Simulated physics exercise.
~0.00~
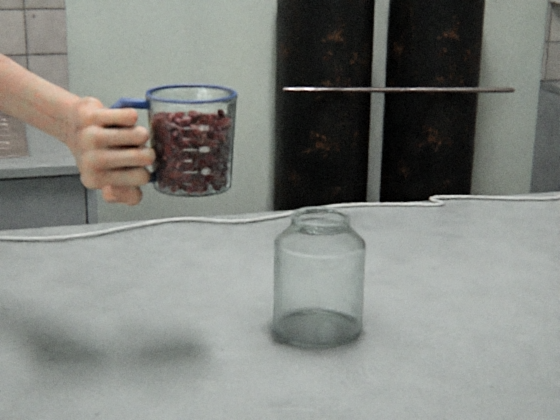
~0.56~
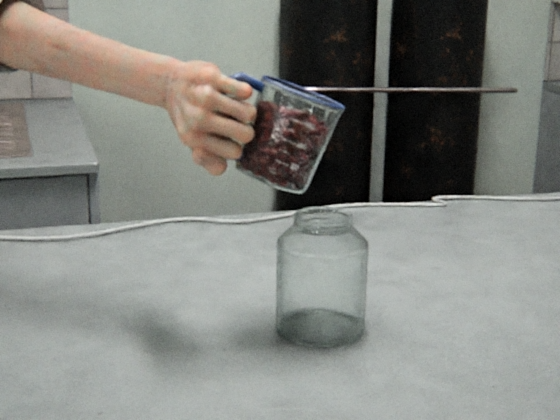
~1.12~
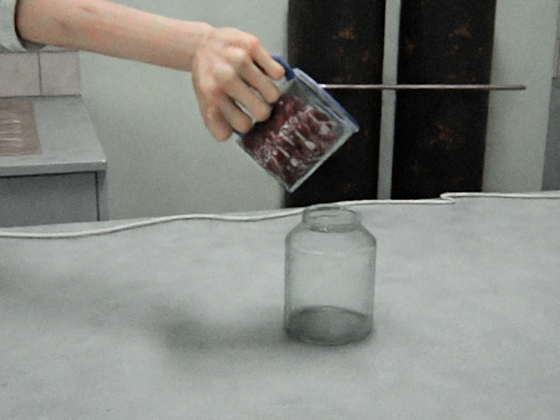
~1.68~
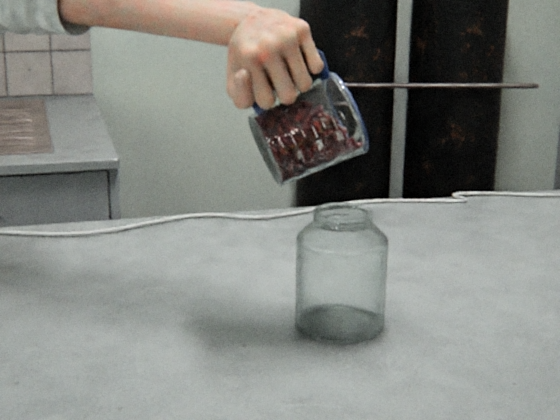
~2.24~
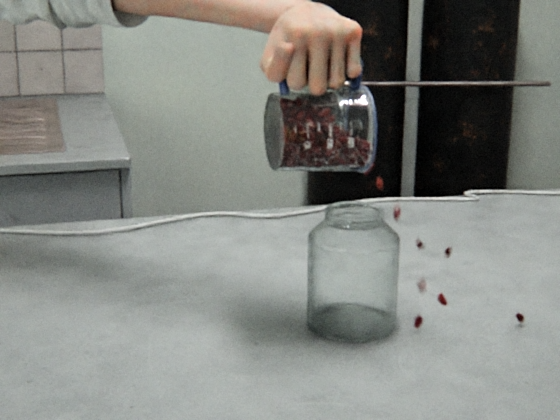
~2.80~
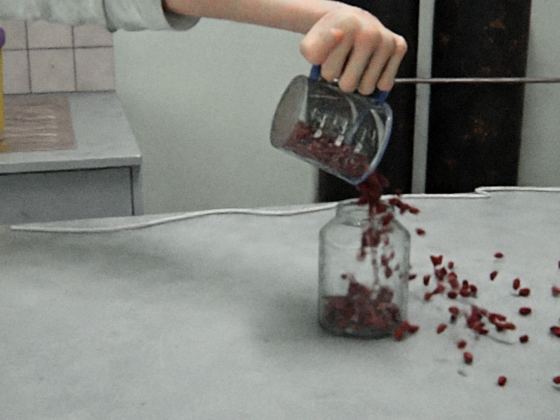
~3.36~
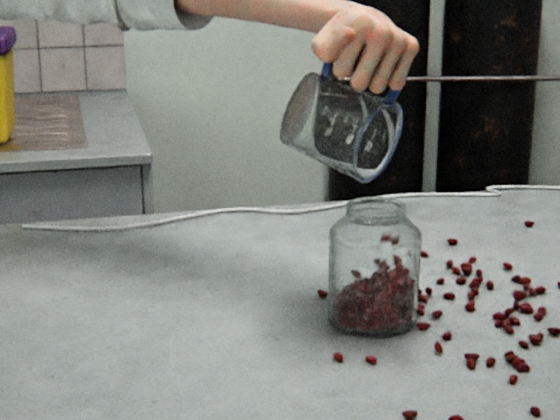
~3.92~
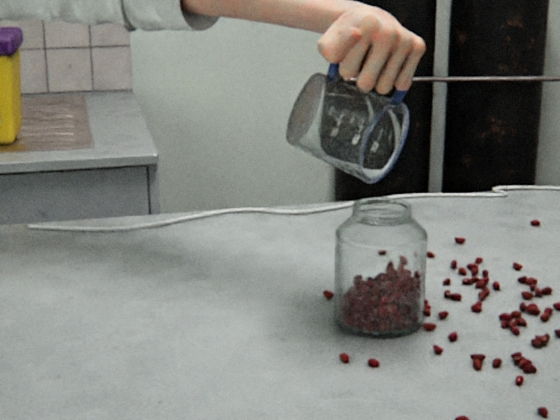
On a grey tabletop, a hand tips red beans from a clear measuring cup into a glass jar, filling it partly and scattering some.
